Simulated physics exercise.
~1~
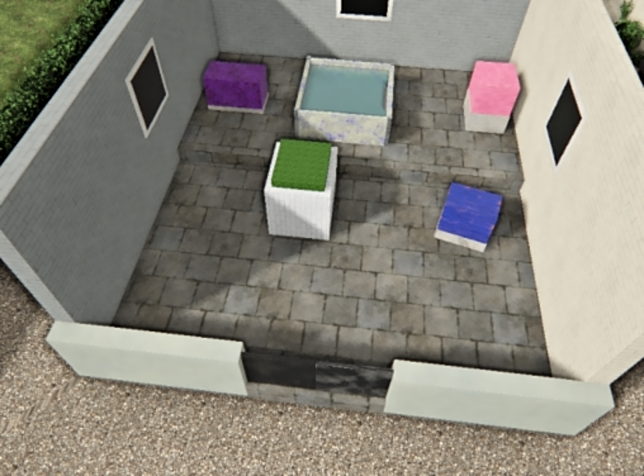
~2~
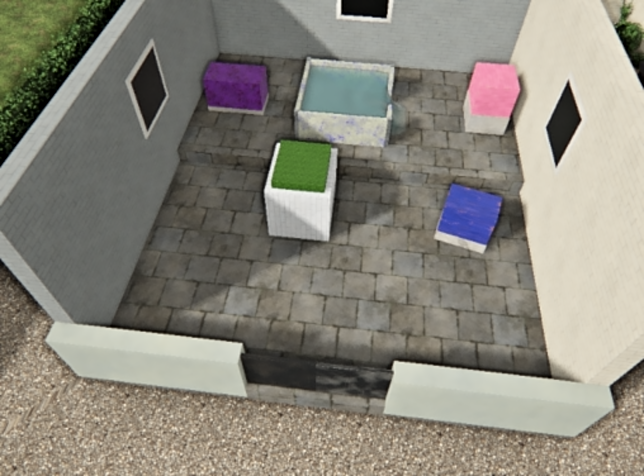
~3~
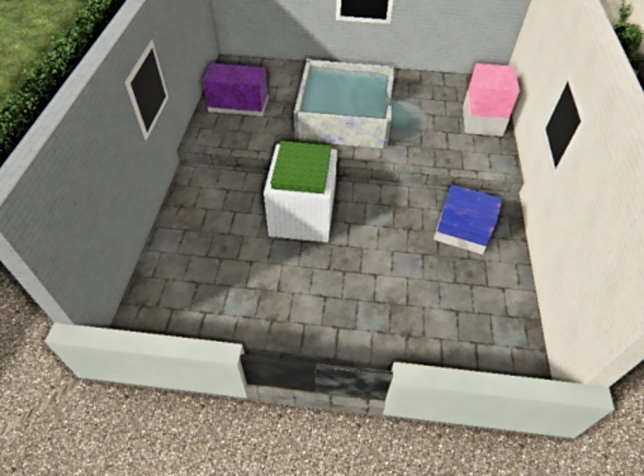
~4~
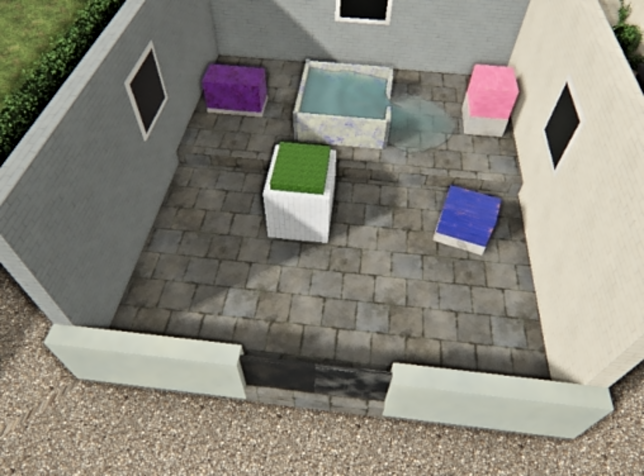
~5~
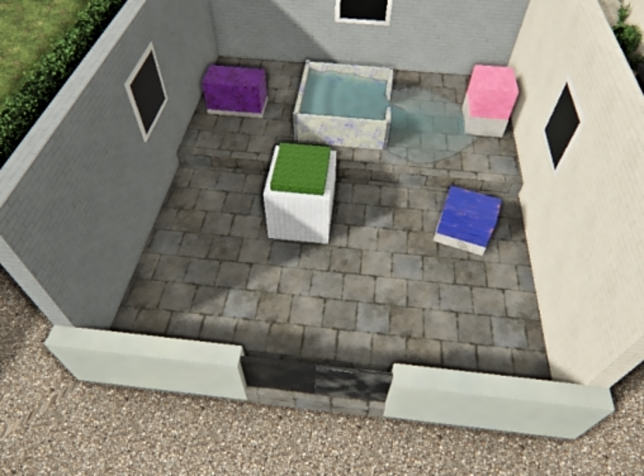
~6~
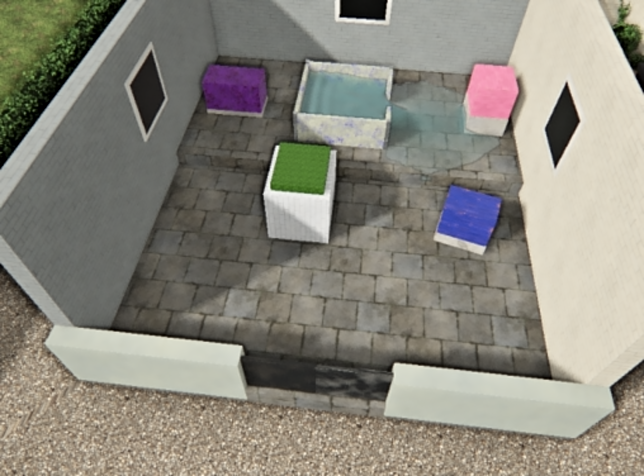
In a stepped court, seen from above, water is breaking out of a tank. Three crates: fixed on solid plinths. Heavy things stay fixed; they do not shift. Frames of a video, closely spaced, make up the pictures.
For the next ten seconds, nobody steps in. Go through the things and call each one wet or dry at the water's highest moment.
Called one by one: The pink crate is dry; the blue crate is dry; the purple crate is dry.
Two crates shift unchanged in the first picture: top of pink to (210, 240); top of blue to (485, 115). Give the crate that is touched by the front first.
I'd say it is the blue crate.
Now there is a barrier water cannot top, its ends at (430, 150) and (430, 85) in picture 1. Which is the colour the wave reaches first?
The blue crate gets it first.
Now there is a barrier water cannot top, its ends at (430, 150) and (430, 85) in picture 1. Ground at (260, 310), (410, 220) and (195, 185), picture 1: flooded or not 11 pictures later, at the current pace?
Taking the three spots in order: Spared, soaked, spared.
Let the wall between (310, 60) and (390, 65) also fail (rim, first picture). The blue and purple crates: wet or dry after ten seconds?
First, the blue crate is not reached; second, the purple crate is flooded.
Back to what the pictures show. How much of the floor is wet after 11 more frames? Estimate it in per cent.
Around 20 percent of it.
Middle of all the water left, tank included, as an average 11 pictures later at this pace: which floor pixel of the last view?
Centre of the water: Near (397, 126).
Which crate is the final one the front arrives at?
Result - the crate marked purple.
A moment on, water covers 15 % of the floor; the pink crate water round its plinth, the blue crate not reached, the purple crate not reached.
Next, water covers 20 % of the floor; the pink crate water round its plinth, the blue crate water round its plinth, the purple crate not reached.
Then, water covers 30 % of the floor; the pink crate water round its plinth, the blue crate water round its plinth, the purple crate not reached.
Later, water covers 50 % of the floor; the pink crate water round its plinth, the blue crate water round its plinth, the purple crate water round its plinth.
In the end, water covers 75 % of the floor; the pink crate stayed above the water, the blue crate stayed above the water, the purple crate stayed above the water.
